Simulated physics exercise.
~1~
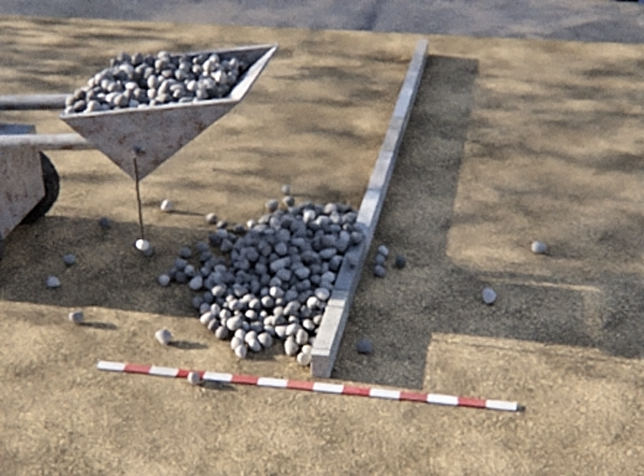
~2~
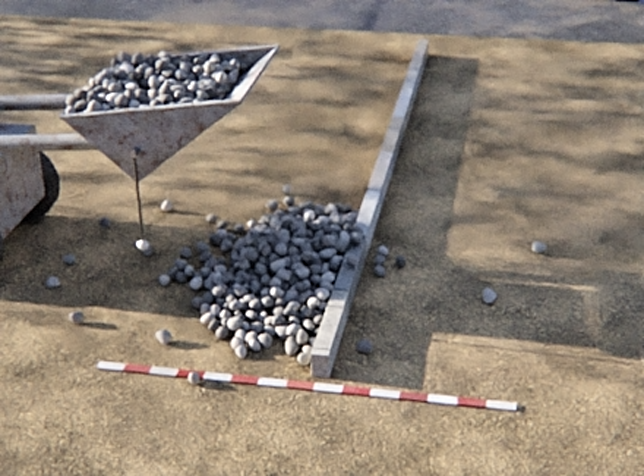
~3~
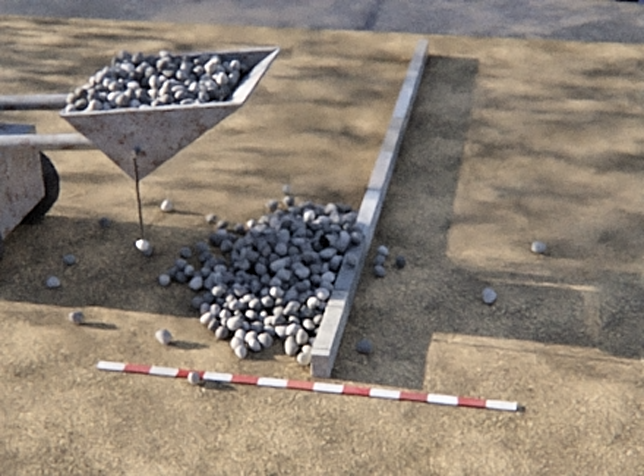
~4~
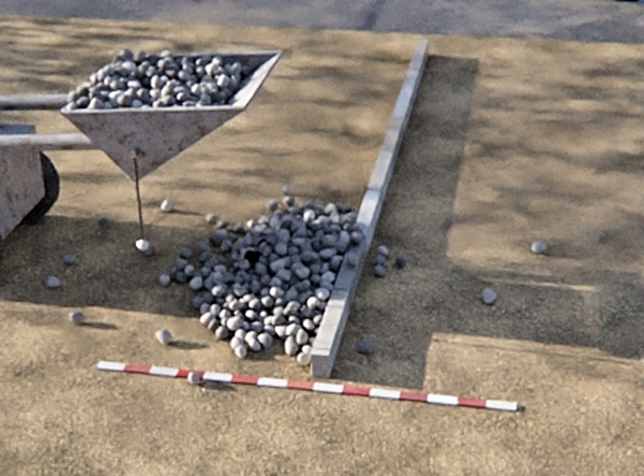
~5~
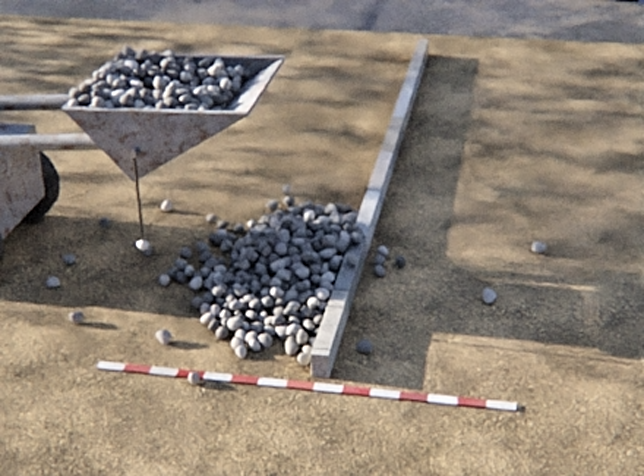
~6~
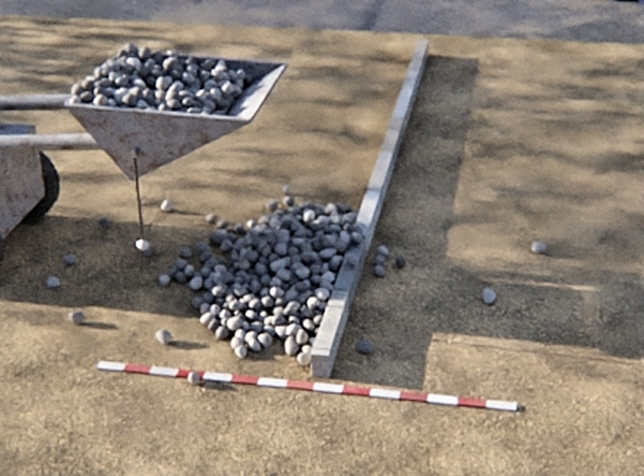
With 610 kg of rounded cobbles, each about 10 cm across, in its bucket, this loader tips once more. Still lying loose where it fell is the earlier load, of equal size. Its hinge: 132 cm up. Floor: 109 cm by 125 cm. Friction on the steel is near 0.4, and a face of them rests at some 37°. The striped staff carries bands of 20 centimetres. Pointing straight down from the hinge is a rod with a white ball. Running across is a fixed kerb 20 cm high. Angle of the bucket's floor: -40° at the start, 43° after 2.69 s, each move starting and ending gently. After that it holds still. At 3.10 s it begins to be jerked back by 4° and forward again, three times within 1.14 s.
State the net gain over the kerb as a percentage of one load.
5 %.
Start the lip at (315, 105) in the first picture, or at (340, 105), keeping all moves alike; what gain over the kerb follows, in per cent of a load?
Case one about 60 %, case two about 90 %.
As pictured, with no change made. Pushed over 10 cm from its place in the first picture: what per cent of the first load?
Around 20 in a hundred.
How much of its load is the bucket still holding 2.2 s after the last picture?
Estimate: 5 % remaining inside, roughly.
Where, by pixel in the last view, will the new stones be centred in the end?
They settle centred around (277, 250).
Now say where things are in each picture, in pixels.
In the first picture, the bucket is at -40°, its lip at (240, 100); the top of the load is at (162, 66). The earlier load is highest near (298, 239), 31 cm above ground level, 99 % on this side of the kerb, 1 % over the kerb.
In the second picture, the bucket is at -40°, its lip at (241, 101); the top of the load is at (162, 66).
In the third picture, lip at (242, 104), floor tilted -38°, highest stones at (161, 64).
In the fourth picture, the bucket is at -36°, its lip at (245, 108); the top of the load is at (140, 63).
In the fifth picture, lip at (247, 114), floor tilted -33°, highest stones at (135, 62).
In the sixth picture, the bucket is at -29°, its lip at (250, 121); the top of the load is at (127, 61).
Then, 1.4 s after the last picture the floor is at 30°; in per cent of one load, 89 in the bucket, 110 on this side of the kerb, 1 over the kerb; the foremost stones are at (411, 273).
Then, 2.2 s after the last picture the floor is at 43°; in per cent of one load, 6 in the bucket, 191 on this side of the kerb, 4 over the kerb; the foremost stones are at (424, 276).
Then, 4.1 s after the last picture the floor is at 43°; in per cent of one load, 0 in the bucket, 195 on this side of the kerb, 6 over the kerb; the foremost stones are at (471, 282).
Then, 6.9 s after the last picture the floor is at 43°; in per cent of one load, 0 in the bucket, 195 on this side of the kerb, 6 over the kerb; the foremost stones are at (471, 282). Net gain over the kerb, 5.
